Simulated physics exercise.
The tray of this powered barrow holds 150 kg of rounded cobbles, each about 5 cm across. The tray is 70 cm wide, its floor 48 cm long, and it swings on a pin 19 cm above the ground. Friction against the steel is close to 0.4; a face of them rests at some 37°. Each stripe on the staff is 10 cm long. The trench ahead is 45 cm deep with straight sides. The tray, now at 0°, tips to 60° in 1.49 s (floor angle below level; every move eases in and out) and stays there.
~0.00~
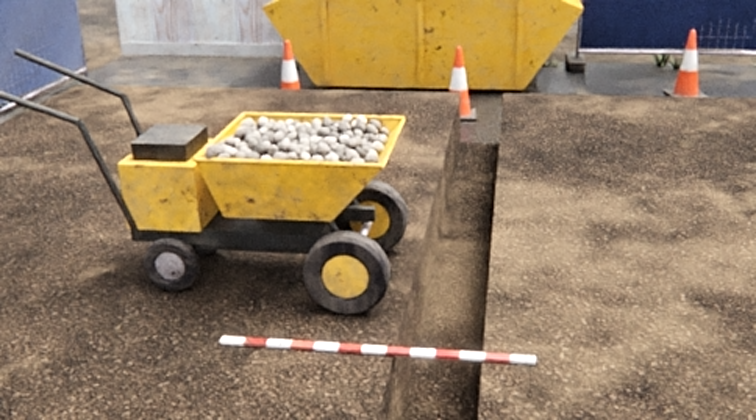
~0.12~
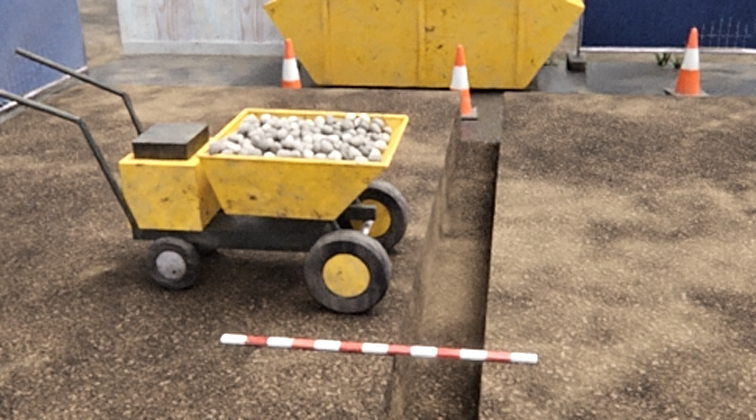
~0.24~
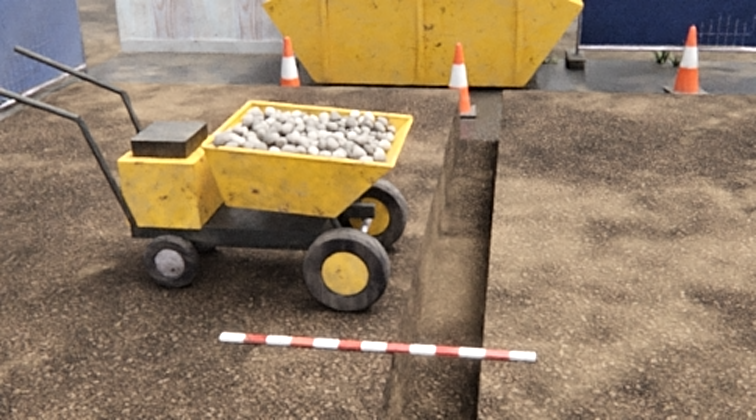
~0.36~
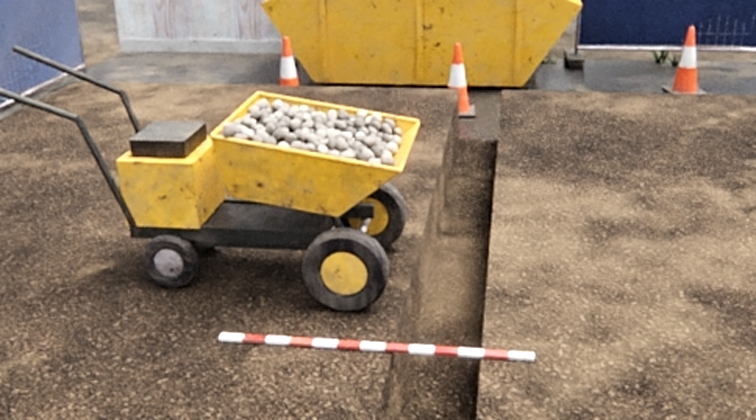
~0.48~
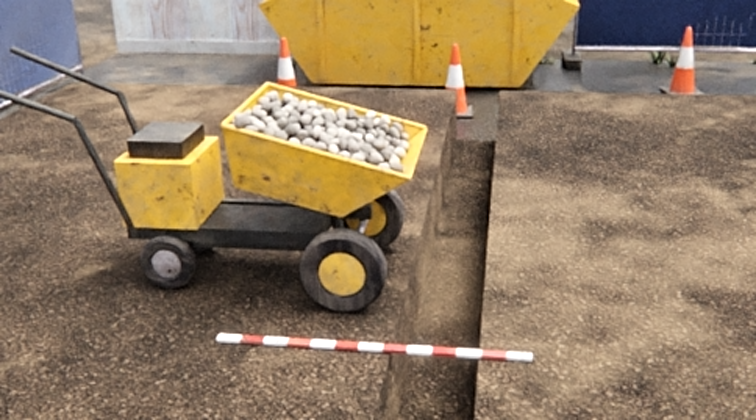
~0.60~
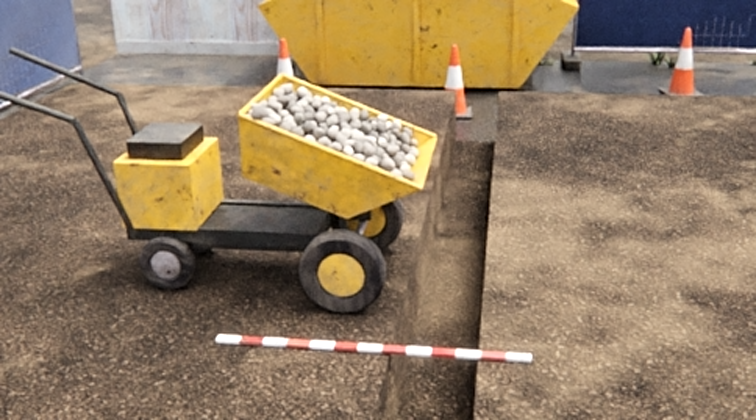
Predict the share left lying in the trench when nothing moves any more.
Some 32 per cent of it.
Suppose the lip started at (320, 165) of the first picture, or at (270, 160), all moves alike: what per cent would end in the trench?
Near 85 per cent from the first place, 70 from the second.
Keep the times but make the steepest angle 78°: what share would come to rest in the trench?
Then about 25 per cent.
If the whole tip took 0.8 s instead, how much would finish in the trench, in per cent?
In that case some 30 per cent.
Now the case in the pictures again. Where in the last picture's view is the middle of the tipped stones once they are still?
Their middle is at about (512, 282).
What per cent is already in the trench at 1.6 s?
Some 5 per cent.
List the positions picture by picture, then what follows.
The tray is at 0°, its lip at (383, 166); the top of the load is at (300, 130), in the first frame.
The tray is at 1°, its lip at (386, 166); the top of the load is at (285, 126); the stones move at 0.2 m/s on average, in the second frame.
Lip at (392, 166), floor tilted 4°, highest stones at (267, 119); the stones move at 0.3 m/s on average, in the third frame.
The tray is at 9°, its lip at (400, 171); the top of the load is at (272, 111); the stones move at 0.4 m/s on average, in the fourth frame.
Lip at (409, 178), floor tilted 15°, highest stones at (276, 104); the stones move at 0.5 m/s on average, in the fifth frame.
Lip at (421, 188), floor tilted 21°, highest stones at (289, 96); the stones move at 0.5 m/s on average, in the sixth frame.
After 1.1 s the floor is at 51°; 100 % in the tray; the foremost stones are at (465, 209).
After 1.6 s the floor is at 60°; 68 % in the tray, 3 % in the trench, 29 % past the trench; the foremost stones are at (578, 291).
After 1.9 s the floor is at 60°; 43 % in the tray, 4 % in the trench, 53 % past the trench; the foremost stones are at (657, 295).
After 3.9 s the floor is at 60°; 12 % in the tray, 32 % in the trench, 56 % past the trench; the foremost stones are at (697, 300).
